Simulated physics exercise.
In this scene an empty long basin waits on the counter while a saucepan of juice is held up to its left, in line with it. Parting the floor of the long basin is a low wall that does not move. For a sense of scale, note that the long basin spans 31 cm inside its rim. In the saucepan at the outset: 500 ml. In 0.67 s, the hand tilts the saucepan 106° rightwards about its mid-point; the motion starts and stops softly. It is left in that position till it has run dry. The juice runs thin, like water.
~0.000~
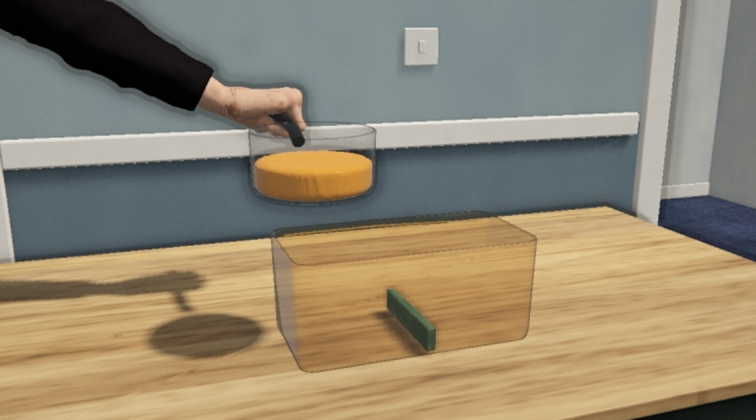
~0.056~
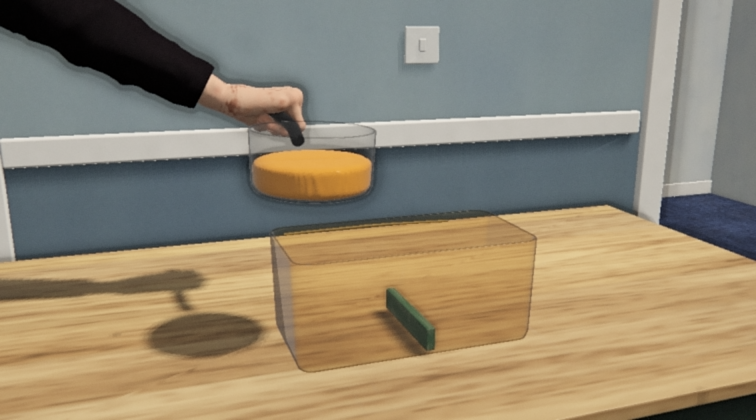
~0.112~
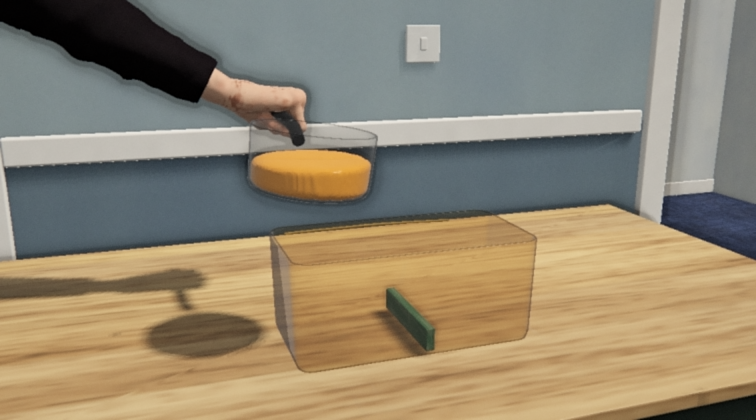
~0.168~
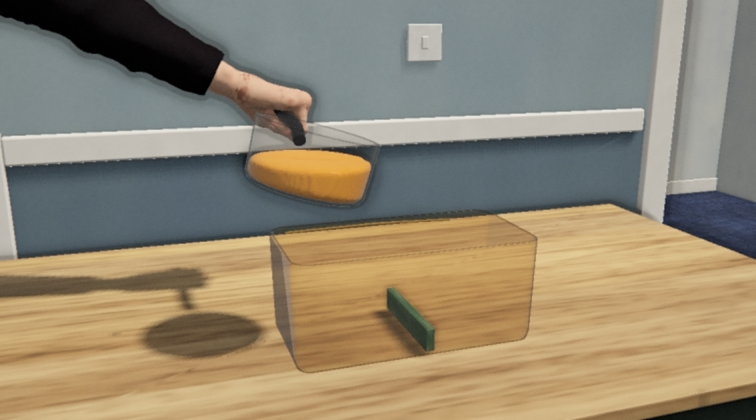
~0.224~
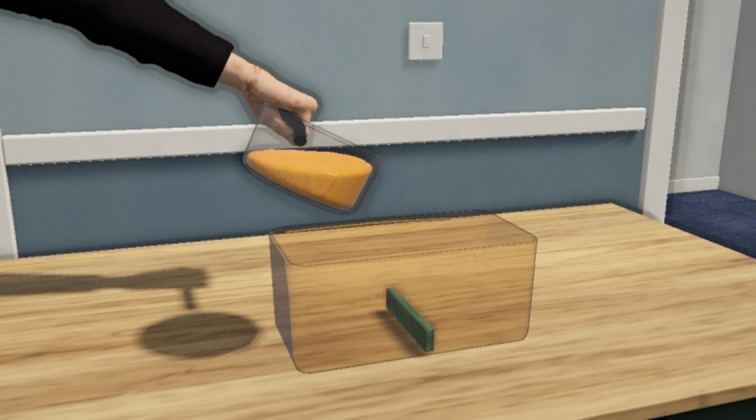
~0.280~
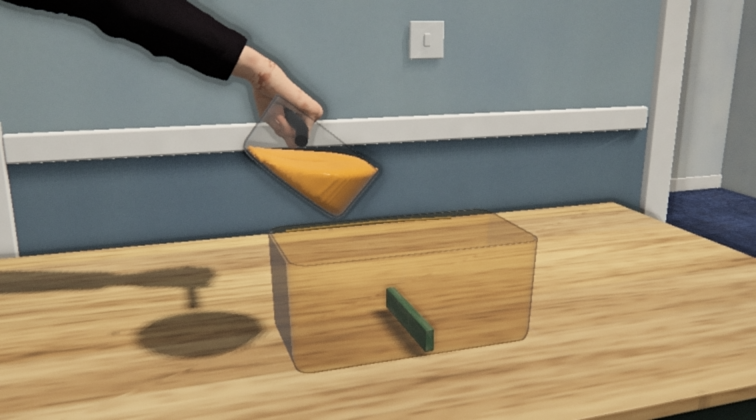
The clip opens with a hand holding a clear saucepan of orange juice above and to the left of an empty, see-through long basin with a low green wall on its floor. The hand tilts the saucepan rightwards, slowly at first and then further, and the juice shifts toward the lowering right side.
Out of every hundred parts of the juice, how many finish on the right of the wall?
About 27 in every hundred.
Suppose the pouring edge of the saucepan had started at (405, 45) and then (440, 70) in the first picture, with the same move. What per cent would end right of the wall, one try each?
80 then 80 %.
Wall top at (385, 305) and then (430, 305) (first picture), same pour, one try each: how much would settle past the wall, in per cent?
I'd say 60 percent on the first go, 10 percent on the next.
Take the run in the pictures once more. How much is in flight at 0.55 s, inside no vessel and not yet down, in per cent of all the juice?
Estimate: About 24 % of all of it.
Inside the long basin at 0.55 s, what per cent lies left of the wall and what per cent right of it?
Some 38 per cent left and 12 right.
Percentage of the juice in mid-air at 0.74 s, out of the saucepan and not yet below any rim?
It comes to some 5 percent of the total.
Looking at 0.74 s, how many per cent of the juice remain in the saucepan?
7 %.
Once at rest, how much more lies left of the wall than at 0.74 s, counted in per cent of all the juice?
Difference: Approx. 6 %.
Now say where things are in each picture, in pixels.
In the first frame, tilt 0°; pouring edge (372, 129); surface from (253, 165) to (367, 157); the long basin's rim runs from (281, 249) to (511, 226); the wall's top is at (410, 309).
In the second frame, tilt 2°; pouring edge (372, 130); surface from (252, 164) to (366, 157).
In the third frame, tilt 7°; pouring edge (373, 136); surface from (252, 162) to (366, 158).
In the fourth frame, tilt 16°; pouring edge (375, 145); surface from (249, 160) to (366, 159).
In the fifth frame, tilt 27°; pouring edge (375, 157); surface from (246, 157) to (368, 161).
In the sixth frame, tilt 39°; pouring edge (373, 171); surface from (248, 150) to (372, 163).
After 0.55 s the tilt is 97° and 27 per cent is still to pour, 37 is left of the wall and 13 right of it.
After 0.74 s the tilt is 106° and 7 per cent is still to pour, 66 is left of the wall and 23 right of it.
After 0.95 s the tilt is 106° and 0 per cent is still to pour, 72 is left of the wall and 26 right of it.
After 1.17 s the tilt is 106° and 0 per cent is still to pour, 72 is left of the wall and 27 right of it.
In the end 72 per cent lies left of the wall, 27 right of it and 1 outside.
